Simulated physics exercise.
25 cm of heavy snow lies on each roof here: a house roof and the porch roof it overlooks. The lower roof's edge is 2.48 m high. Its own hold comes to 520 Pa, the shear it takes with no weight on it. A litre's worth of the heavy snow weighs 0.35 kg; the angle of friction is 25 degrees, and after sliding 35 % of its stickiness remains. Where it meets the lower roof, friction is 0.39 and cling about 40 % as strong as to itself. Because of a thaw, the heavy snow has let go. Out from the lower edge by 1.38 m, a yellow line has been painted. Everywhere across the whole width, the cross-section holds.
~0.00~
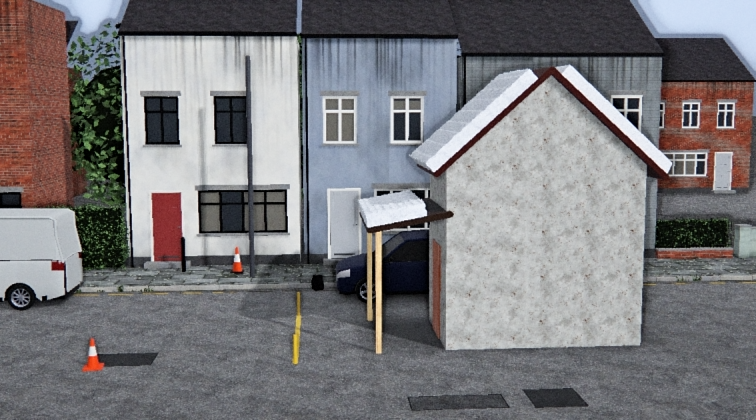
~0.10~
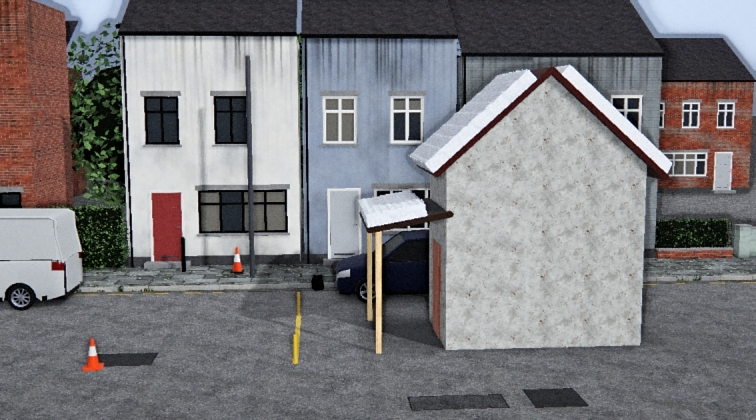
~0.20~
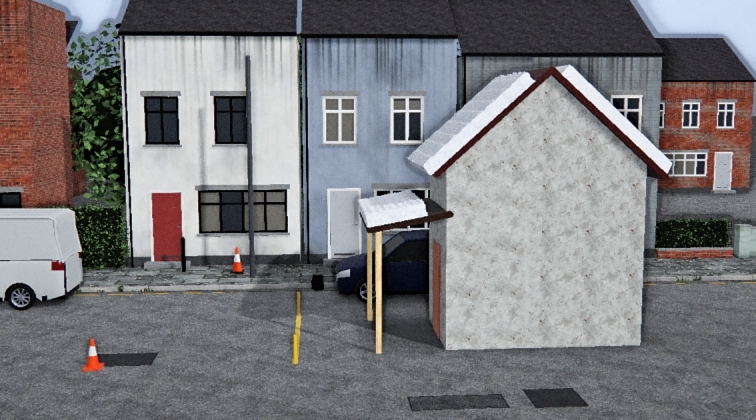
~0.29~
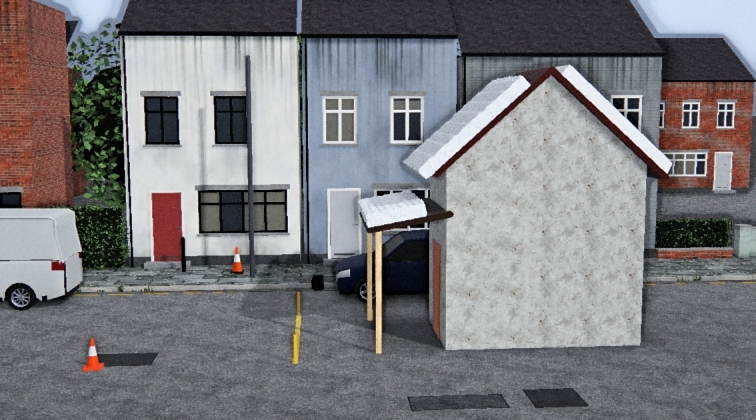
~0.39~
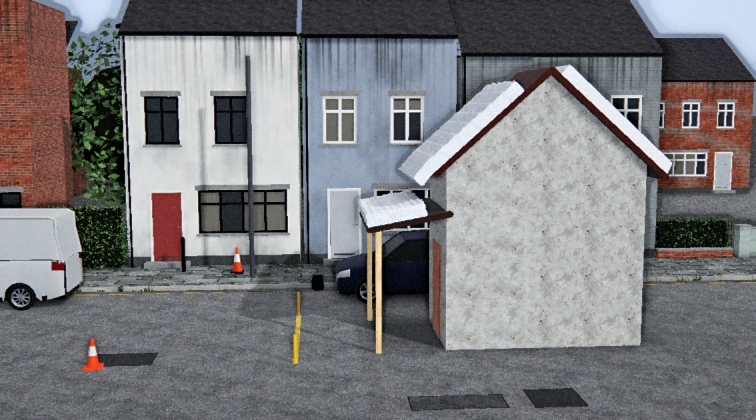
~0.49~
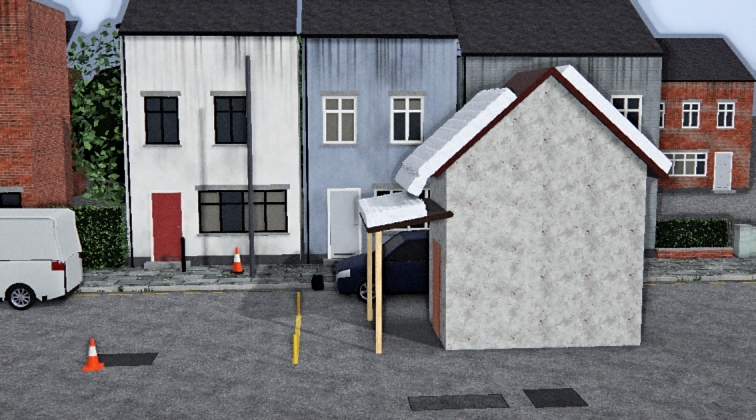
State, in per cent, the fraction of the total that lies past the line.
43 per cent.
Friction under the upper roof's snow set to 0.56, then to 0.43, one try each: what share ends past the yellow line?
Try 1: 18 %; try 2: 30 %.
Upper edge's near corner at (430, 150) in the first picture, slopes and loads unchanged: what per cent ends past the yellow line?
Roughly 55 %.
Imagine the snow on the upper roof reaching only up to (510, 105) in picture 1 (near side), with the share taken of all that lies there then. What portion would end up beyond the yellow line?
Then about 25 %.
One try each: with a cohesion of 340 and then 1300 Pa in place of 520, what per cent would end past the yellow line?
You'd see 50 percent the first time and 16 percent the second.
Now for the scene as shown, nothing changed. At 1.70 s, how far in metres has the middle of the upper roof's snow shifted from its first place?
About 4.0 m.
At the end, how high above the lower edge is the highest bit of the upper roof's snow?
0.5 m or so.
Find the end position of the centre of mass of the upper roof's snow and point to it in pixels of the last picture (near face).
You'll find it around (294, 324).
After 1.04 s, none is below the lower edge and 0 % is past the line.
After 1.70 s, 56 % is below the lower edge and 20 % is past the line.
After 2.35 s, 70 % is below the lower edge and 43 % is past the line.
After 3.00 s, 73 % is below the lower edge and 43 % is past the line.
After 3.40 s, 73 % is below the lower edge and 43 % is past the line.
